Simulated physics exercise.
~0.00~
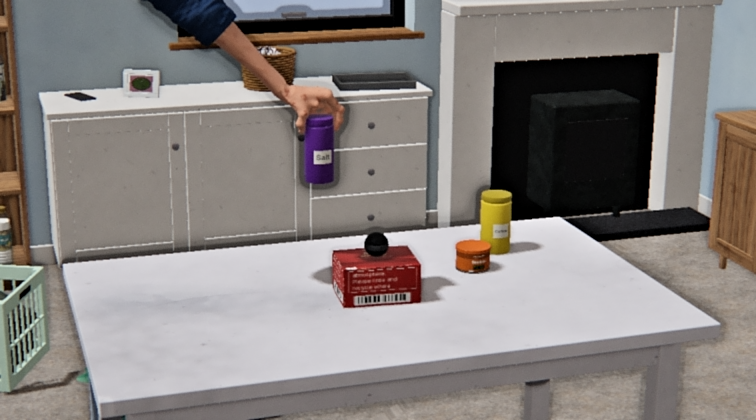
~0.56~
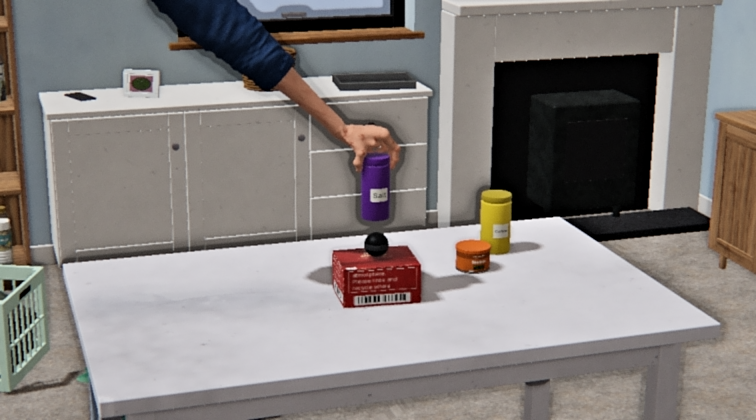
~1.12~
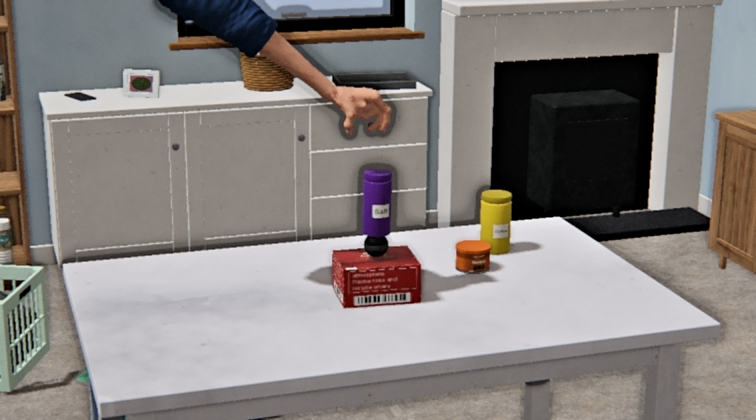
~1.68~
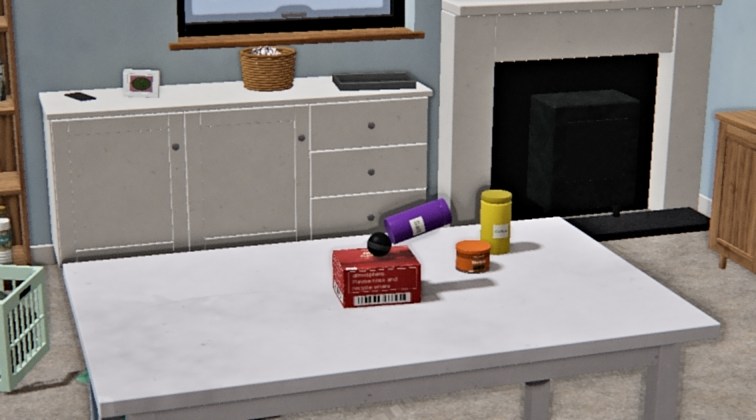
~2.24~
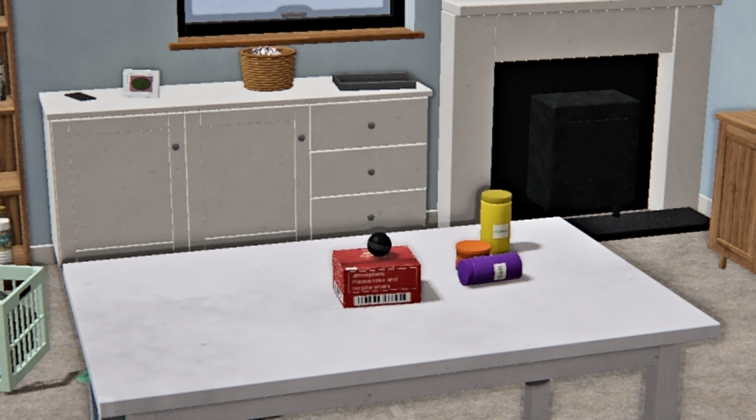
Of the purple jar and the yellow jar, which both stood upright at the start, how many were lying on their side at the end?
One of them was lying on its side at the end, the purple jar, while the yellow jar was still standing.
